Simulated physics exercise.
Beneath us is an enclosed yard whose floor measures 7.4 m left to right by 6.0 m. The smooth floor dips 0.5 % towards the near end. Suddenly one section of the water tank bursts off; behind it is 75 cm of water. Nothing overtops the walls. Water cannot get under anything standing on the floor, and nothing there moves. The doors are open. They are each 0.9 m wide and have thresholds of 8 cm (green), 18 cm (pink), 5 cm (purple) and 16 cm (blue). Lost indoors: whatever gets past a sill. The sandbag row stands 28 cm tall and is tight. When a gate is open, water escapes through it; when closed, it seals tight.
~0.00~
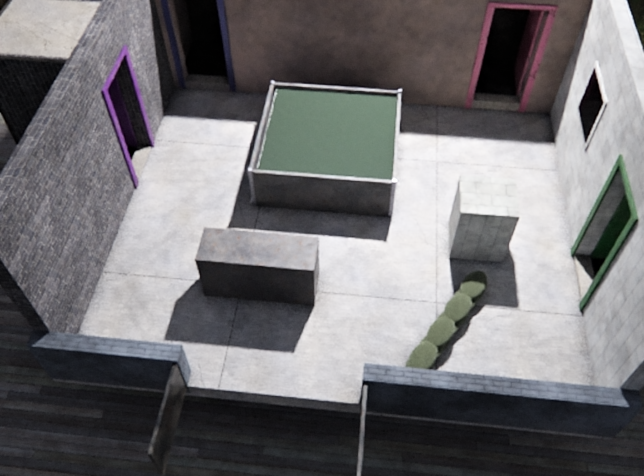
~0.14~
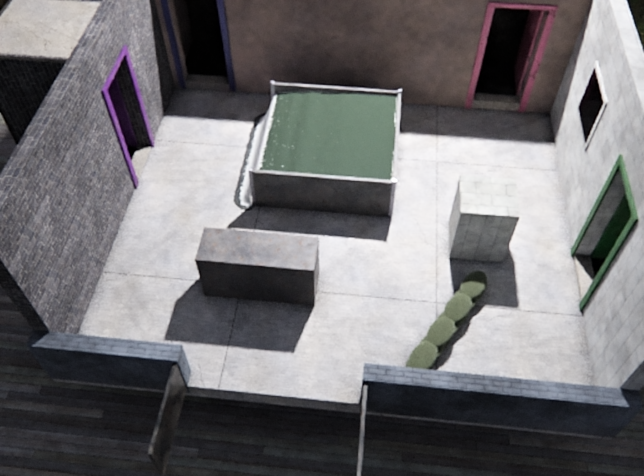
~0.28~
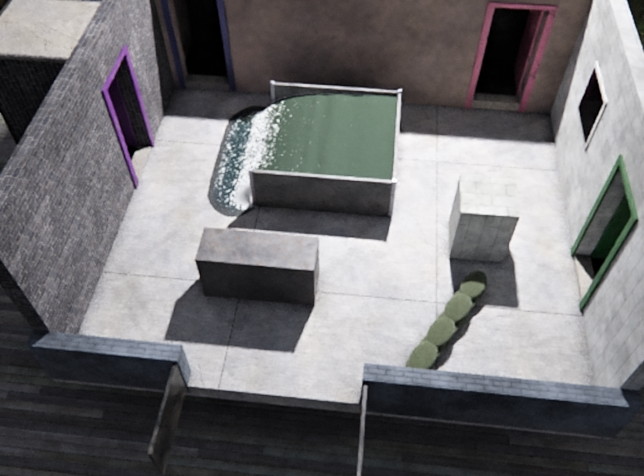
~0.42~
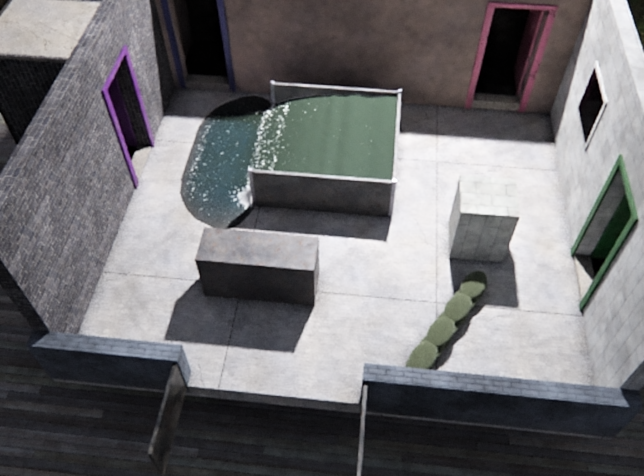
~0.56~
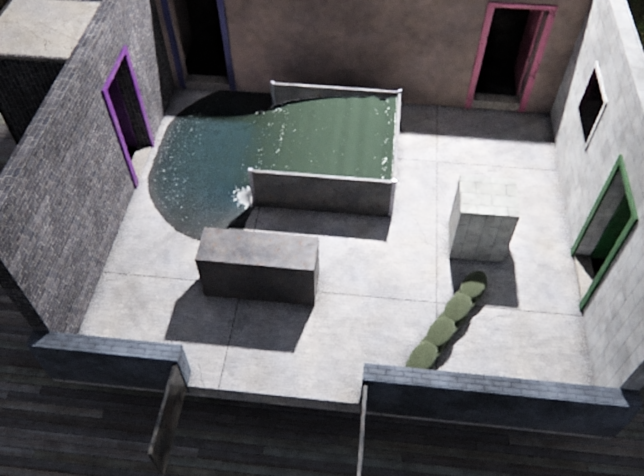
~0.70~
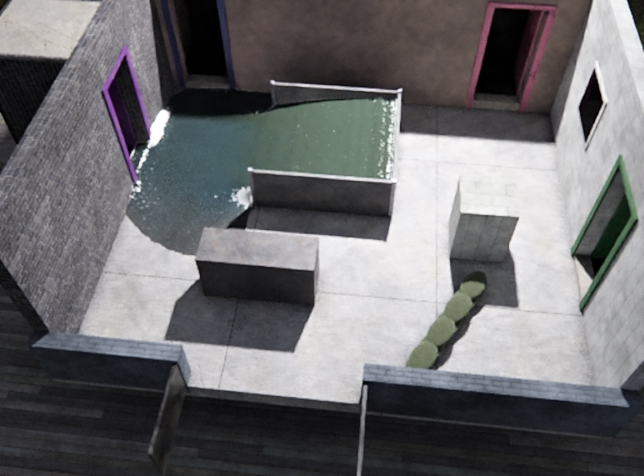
A large rectangular tank of green water stands toward the back of a walled yard seen from above, with a purple-framed doorway on the left, pink and green-framed ones on the right, and grey blocks and a segmented green shape on the pale floor. The tank's left side gives way and water rushes out in white froth. It spreads leftward in a widening dark blue-green pool, reaching the purple doorway, while the camera stays still.
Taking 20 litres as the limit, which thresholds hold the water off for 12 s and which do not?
One by one: Green door: Short; pink door: Short; purple door: Surplus; blue door: Surplus.
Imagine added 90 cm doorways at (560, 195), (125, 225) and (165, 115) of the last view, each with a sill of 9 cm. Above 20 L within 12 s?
Taking them in order, the first gets too little, the second enough and the third enough.
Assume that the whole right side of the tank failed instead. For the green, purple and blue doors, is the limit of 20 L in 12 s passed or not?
In that case, green door: More than that, purple door: Less than that, blue door: Less than that.
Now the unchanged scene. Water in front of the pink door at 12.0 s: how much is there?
4.5 cm or so.
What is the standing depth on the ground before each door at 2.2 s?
Measured in centimetres, the green door gives 0, the pink door 0, the purple door 38 and the blue door 35.
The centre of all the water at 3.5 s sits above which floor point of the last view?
(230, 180).
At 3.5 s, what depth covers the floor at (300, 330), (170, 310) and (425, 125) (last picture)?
About 2, 5 and 1 cm respectively.
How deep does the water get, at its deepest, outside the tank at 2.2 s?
It gets to some 45 cm.
After 1.4 s water covers 25 % of the floor and is deepest (54 cm) near (175, 90); green door not reached, pink door not reached, purple door 33 cm at the sill, 192 L in, blue door 28 cm at the sill, 2 L in.
After 2.2 s water covers 25 % of the floor and is deepest (45 cm) near (175, 90); green door not reached, pink door not reached, purple door 38 cm at the sill, 460 L in, blue door 35 cm at the sill, 73 L in.
After 3.5 s water covers 40 % of the floor and is deepest (28 cm) near (70, 357); green door not reached, pink door not reached, purple door 24 cm at the sill, 733 L in, blue door 26 cm at the sill, 178 L in.
After 7.0 s water covers 75 % of the floor and is deepest (16 cm) near (70, 357); green door 2 cm at the sill, 0 L in, pink door 3 cm at the sill, 0 L in, purple door 9 cm at the sill, 893 L in, blue door 8 cm at the sill, 202 L in.
After 12.0 s water covers 95 % of the floor and is deepest (12 cm) near (450, 396); green door 6 cm at the sill, 0 L in, pink door 5 cm at the sill, 0 L in, purple door 5 cm at the sill, 906 L in, blue door 4 cm at the sill, 202 L in.
